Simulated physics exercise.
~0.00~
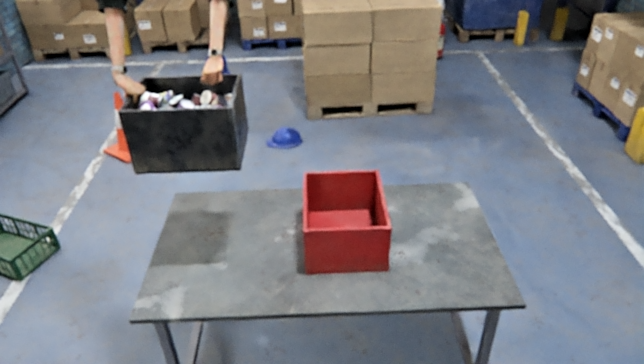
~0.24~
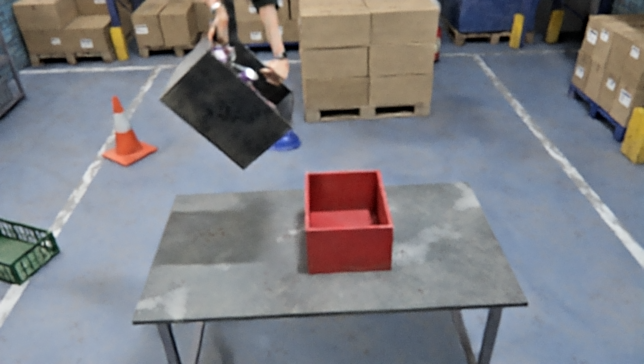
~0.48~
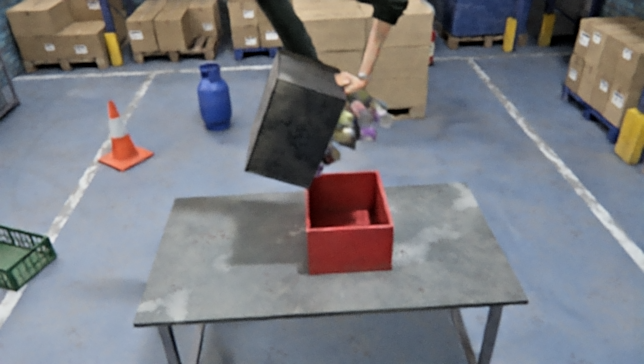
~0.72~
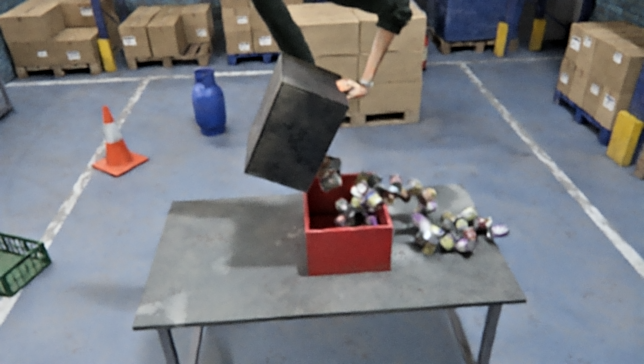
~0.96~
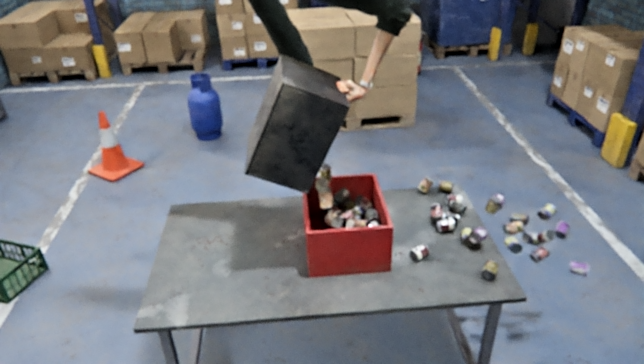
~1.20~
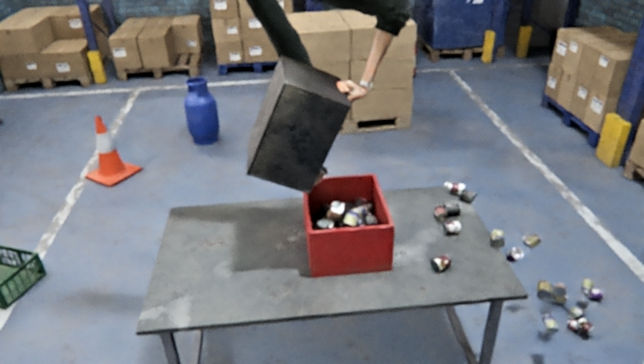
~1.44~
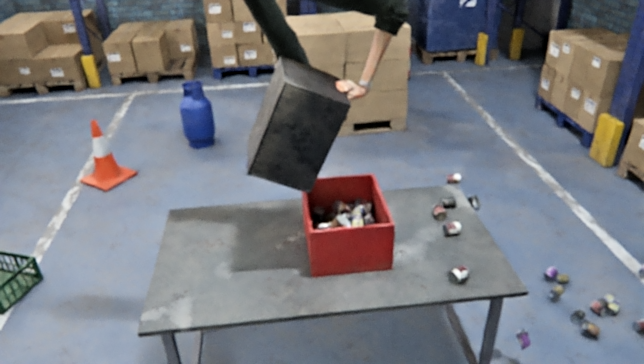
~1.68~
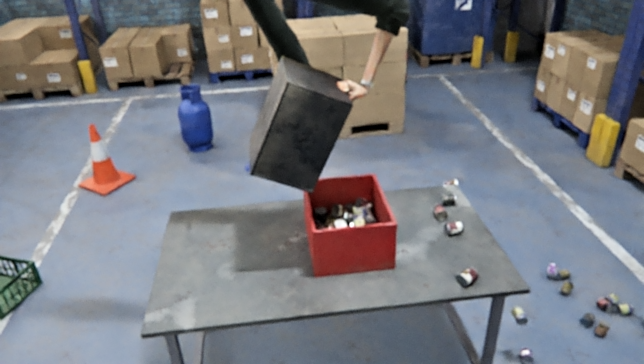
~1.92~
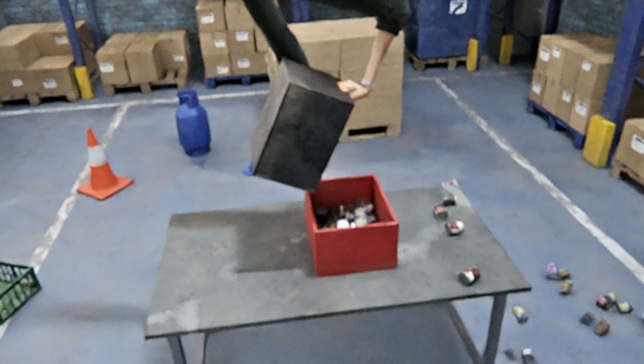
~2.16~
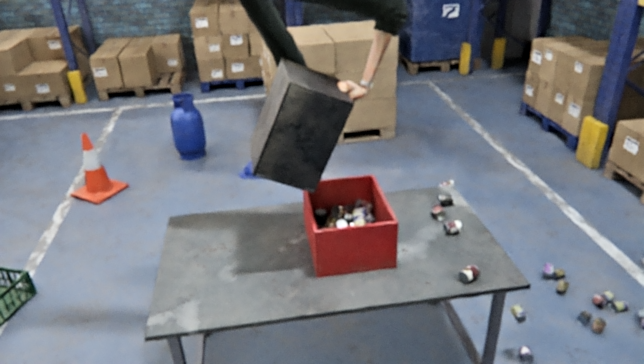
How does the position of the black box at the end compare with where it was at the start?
It started level, above the left side of the table and well to the left of the red box. By the end it was farther right, held steeply tipped just above the red box.
